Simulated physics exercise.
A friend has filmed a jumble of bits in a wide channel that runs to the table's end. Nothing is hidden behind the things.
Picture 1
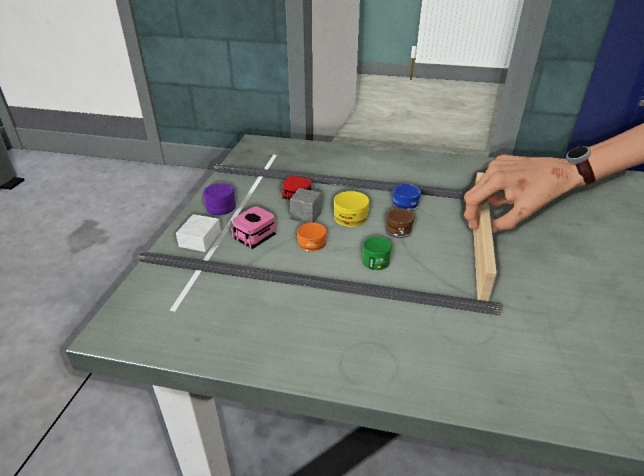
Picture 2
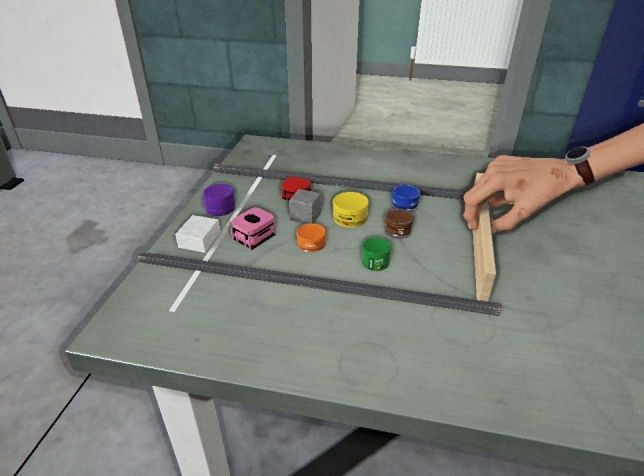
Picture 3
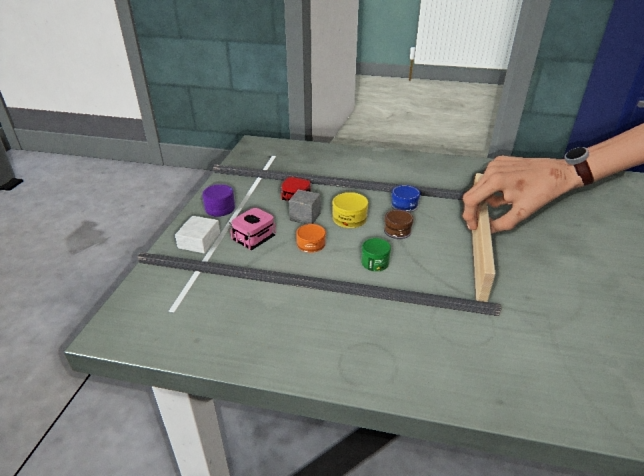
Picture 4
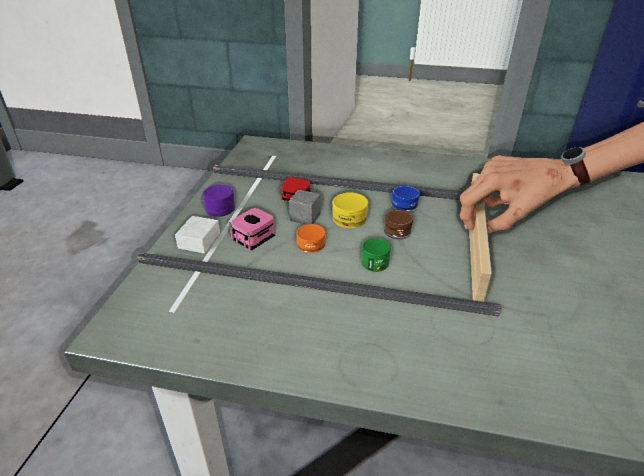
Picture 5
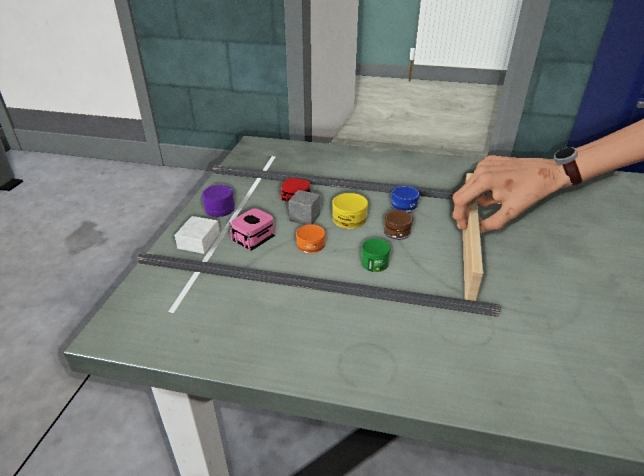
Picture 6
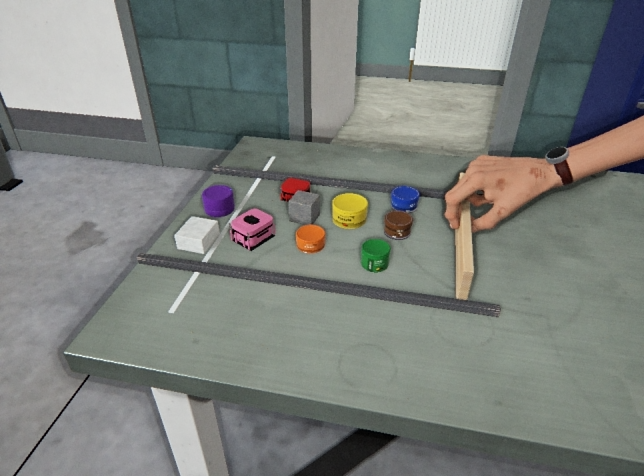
A hand with a dark wristband holds a pale wooden board upright at the right of a grey-green table, seen from above at an angle. Between two dark rails sit a purple lid and white block at left, a pink case, red and grey pieces, yellow and orange tubs mid-channel, and blue, brown and green ones nearer the board. The hand slides the board slightly left, touching nothing, while the camera stays practically still.
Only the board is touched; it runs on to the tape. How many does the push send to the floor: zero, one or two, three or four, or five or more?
As it turns out, the number that fall off is one or two.
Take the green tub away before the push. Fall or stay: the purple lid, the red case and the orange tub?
The purple lid falls, the red case holds on, the orange tub does not fall.
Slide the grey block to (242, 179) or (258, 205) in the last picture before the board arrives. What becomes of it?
In that order, it goes over; remains up.
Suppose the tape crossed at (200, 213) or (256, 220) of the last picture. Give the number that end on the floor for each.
Try by try, 5 and 0.
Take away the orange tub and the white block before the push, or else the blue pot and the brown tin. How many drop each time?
Fallen: 1, and 1 in the other try.
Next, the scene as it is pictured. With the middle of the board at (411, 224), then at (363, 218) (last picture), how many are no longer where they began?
The counts are 2 and 5.
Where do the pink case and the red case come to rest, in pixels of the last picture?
The pink case at (182, 223), the red case at (219, 179).
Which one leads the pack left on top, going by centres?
The white block ends nearest.
A little later, none off yet; purple lid at rest near (219, 201); white block at rest near (198, 235); pink case at rest near (253, 229).
Next, none off yet; purple lid shifted a little near (208, 199); white block shifted a little near (184, 236); pink case shifted about its own width near (215, 225).
When it is over, the number that fall off is one or two; down, purple lid.
